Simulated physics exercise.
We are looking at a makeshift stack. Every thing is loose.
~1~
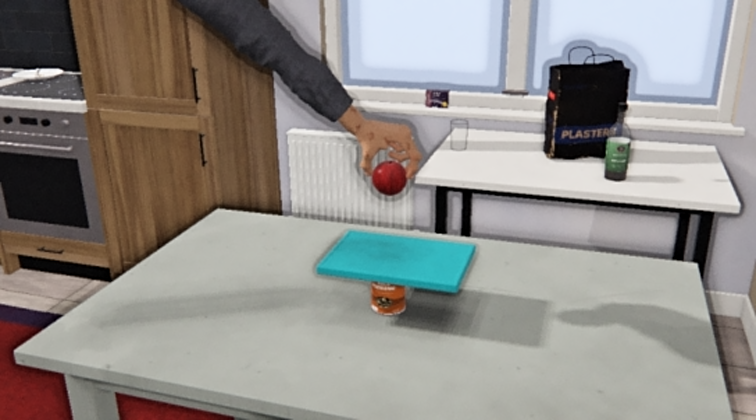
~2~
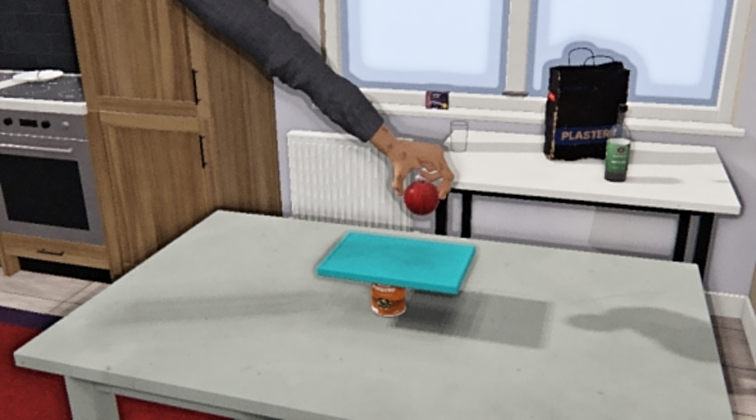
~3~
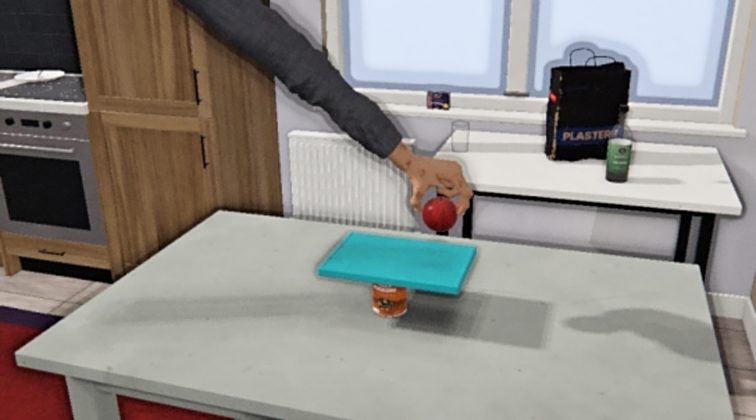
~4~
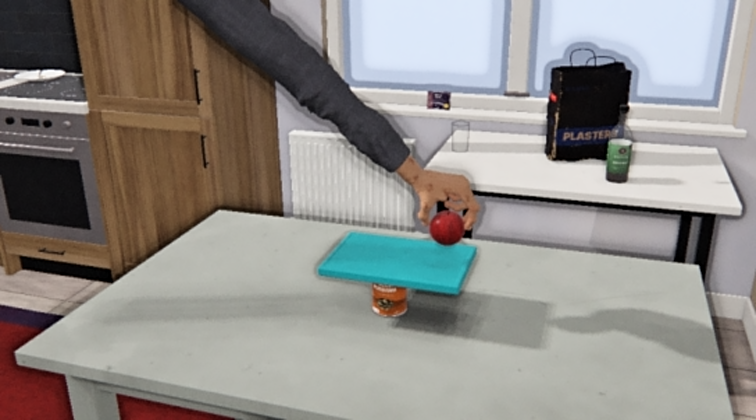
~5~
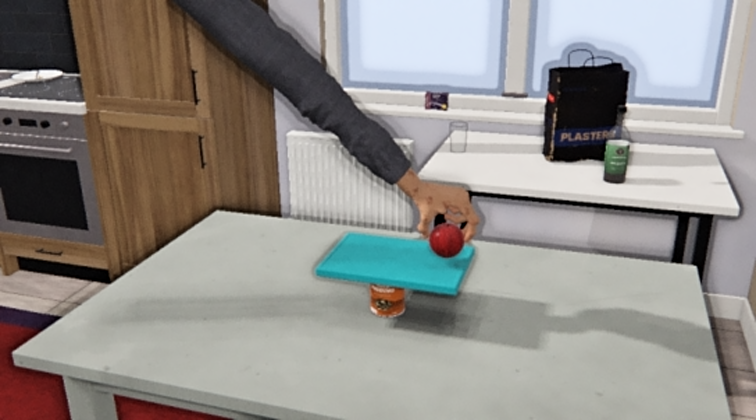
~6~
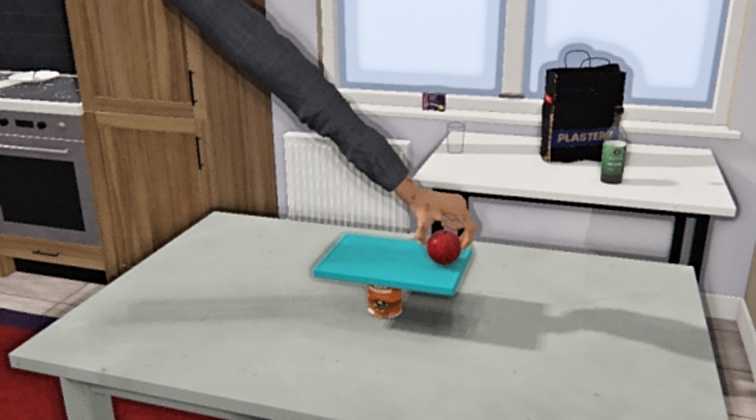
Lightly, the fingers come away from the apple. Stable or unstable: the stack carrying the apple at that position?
Unstable.
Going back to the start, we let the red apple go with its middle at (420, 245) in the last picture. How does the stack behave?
Topples.
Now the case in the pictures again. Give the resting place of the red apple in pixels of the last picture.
End position in the final view: Approximately (508, 313).
Then, 0.40 s after the last picture, red apple now fallen; turquoise lid tipped 53° from how it was.
Then, 0.60 s after the last picture, turquoise lid tipped 39° from how it was.
At rest, fallen, turquoise lid and red apple; orange tin in place. Seen from the same camera at the end, red apple near (508, 313). The stack gives way.
